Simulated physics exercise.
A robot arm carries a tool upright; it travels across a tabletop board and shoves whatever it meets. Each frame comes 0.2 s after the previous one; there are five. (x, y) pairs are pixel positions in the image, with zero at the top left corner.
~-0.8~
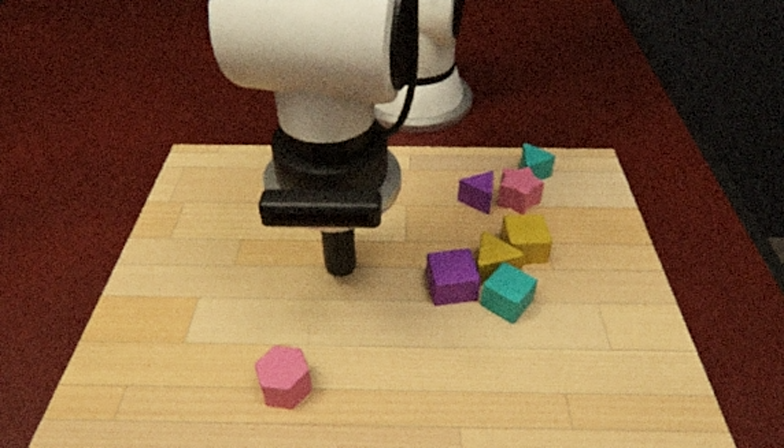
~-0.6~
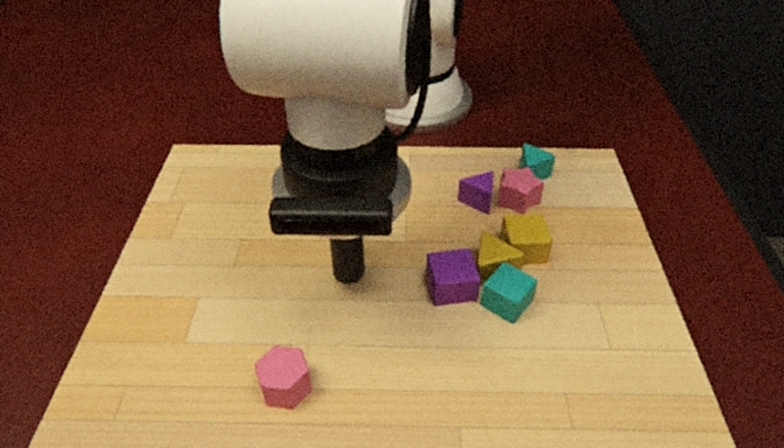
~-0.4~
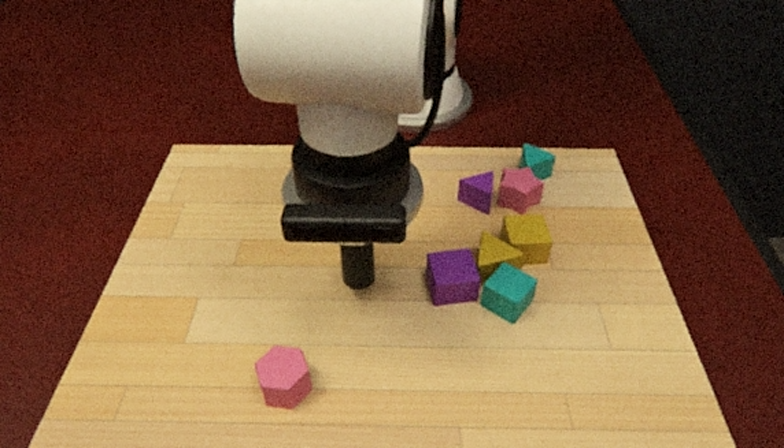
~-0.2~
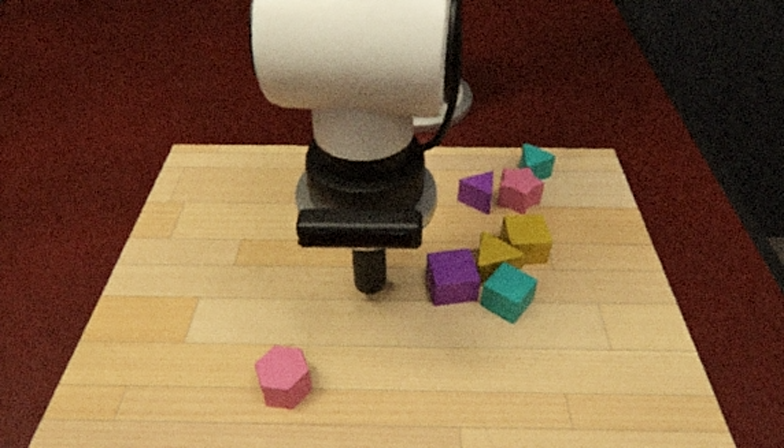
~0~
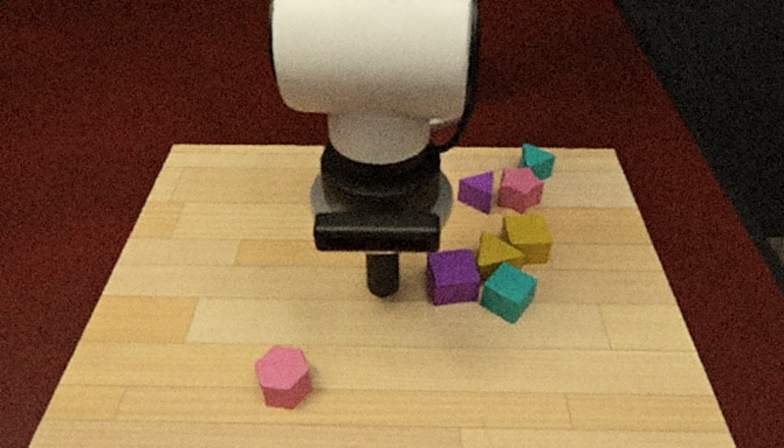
Robot arm sliding its black tool slightly right and nearer over a wooden board, beside a purple block and other motionless coloured blocks.
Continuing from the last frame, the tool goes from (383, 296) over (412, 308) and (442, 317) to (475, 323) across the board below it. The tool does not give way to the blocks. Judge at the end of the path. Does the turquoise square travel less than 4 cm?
I expect so.
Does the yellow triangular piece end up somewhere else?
Final answer: Yes.
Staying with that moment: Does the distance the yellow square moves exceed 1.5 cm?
No.
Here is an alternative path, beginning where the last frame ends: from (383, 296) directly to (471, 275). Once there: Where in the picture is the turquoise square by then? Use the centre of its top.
About (550, 292).
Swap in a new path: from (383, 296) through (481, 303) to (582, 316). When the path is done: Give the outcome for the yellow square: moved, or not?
At the end of the path, the yellow square has moved off its old spot.
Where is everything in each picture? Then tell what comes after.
The first frame shows tool's lower end (341, 266); purple square (453, 266); yellow triangular piece (496, 249); turquoise square (511, 281); yellow square (528, 228).
The second frame shows tool (349, 272); blocks still.
The third frame shows tool (359, 278); blocks still.
The fourth frame shows tool (370, 282); blocks still.
The fifth frame shows tool (383, 285); purple square (453, 266); yellow triangular piece (496, 249); turquoise square (511, 281); yellow square (528, 228).
On the path given first. Halfway along, tool (428, 302); purple square (457, 265).
At the end, tool (476, 312); purple square (467, 267), turned 60° anticlockwise; yellow triangular piece (503, 243), turned 15° clockwise; turquoise square still; yellow square (533, 225).
